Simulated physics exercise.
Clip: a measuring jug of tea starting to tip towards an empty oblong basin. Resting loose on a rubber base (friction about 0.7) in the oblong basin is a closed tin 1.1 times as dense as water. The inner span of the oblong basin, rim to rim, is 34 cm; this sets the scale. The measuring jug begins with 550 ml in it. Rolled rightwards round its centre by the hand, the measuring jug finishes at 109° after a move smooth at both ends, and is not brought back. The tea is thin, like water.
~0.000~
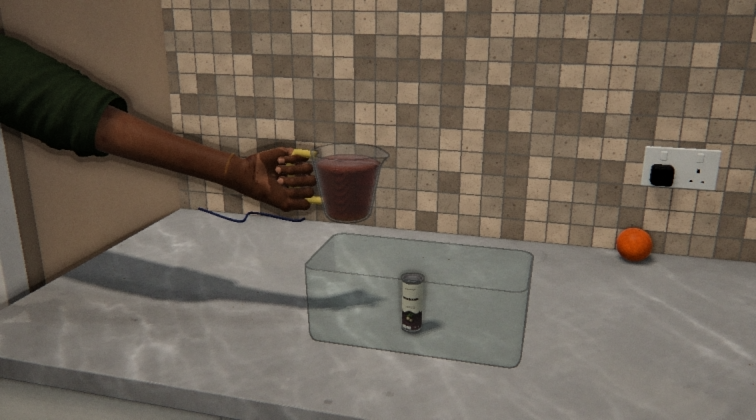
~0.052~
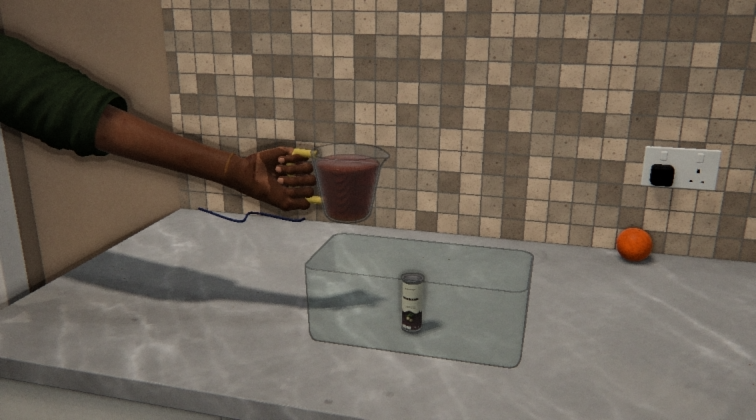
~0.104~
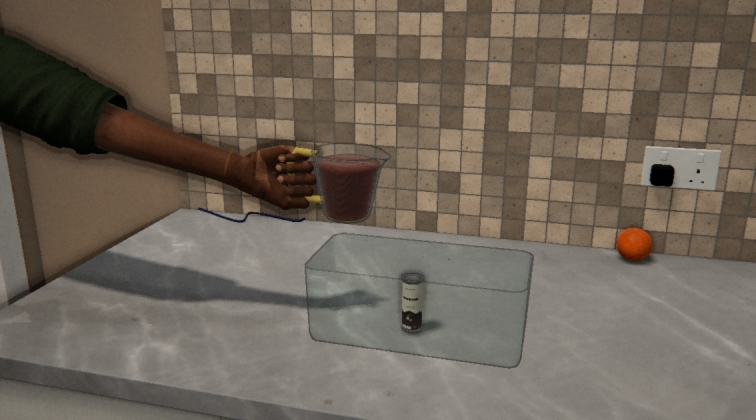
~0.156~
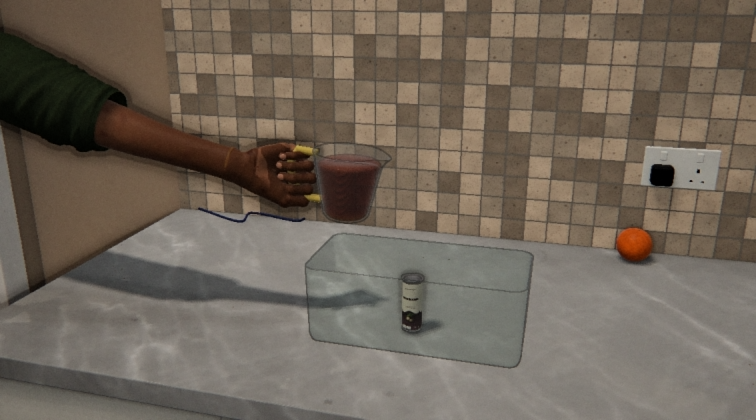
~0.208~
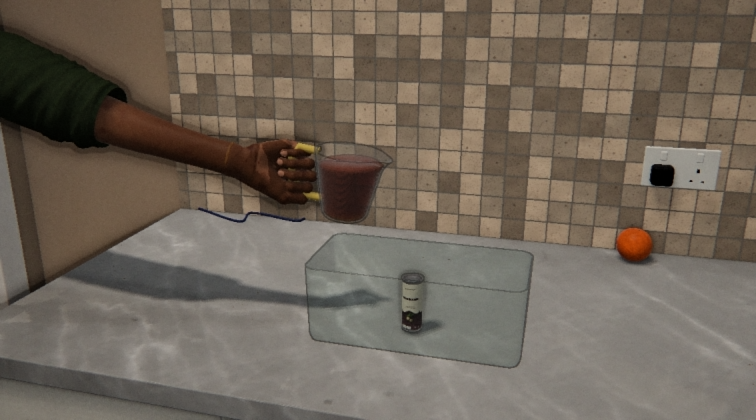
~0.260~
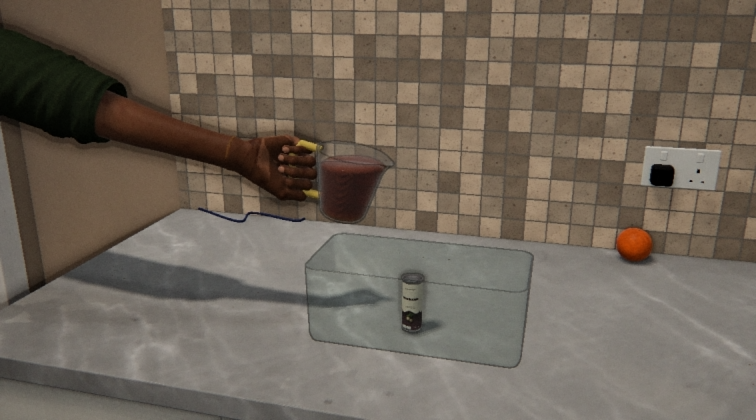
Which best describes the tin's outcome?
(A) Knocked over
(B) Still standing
Still standing (B).
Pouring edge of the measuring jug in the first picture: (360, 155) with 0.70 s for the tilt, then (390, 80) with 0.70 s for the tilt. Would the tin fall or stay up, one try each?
Try 1: Tipped over; try 2: Still standing.
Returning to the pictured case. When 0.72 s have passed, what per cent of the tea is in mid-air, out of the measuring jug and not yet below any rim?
Close to 18 per cent, I'd say.
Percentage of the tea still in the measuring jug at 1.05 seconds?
About 12 percent.
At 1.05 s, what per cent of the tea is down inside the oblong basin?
Around 78 in a hundred.
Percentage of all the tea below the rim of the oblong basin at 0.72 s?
About 12%.
Then, 0.72 s in, the tilt is 65° and 70 per cent is still to pour; the tin stands where it began.
Then, 1.05 s in, the tilt is 101° and 12 per cent is still to pour; the tin stands where it began.
Then, 1.40 s in, the tilt is 109° and 0 per cent is still to pour; the tin stands where it began.
Then, 1.78 s in, the tilt is 109° and 0 per cent is still to pour; the tin stands where it began.
Finally, the tin stands where it began.
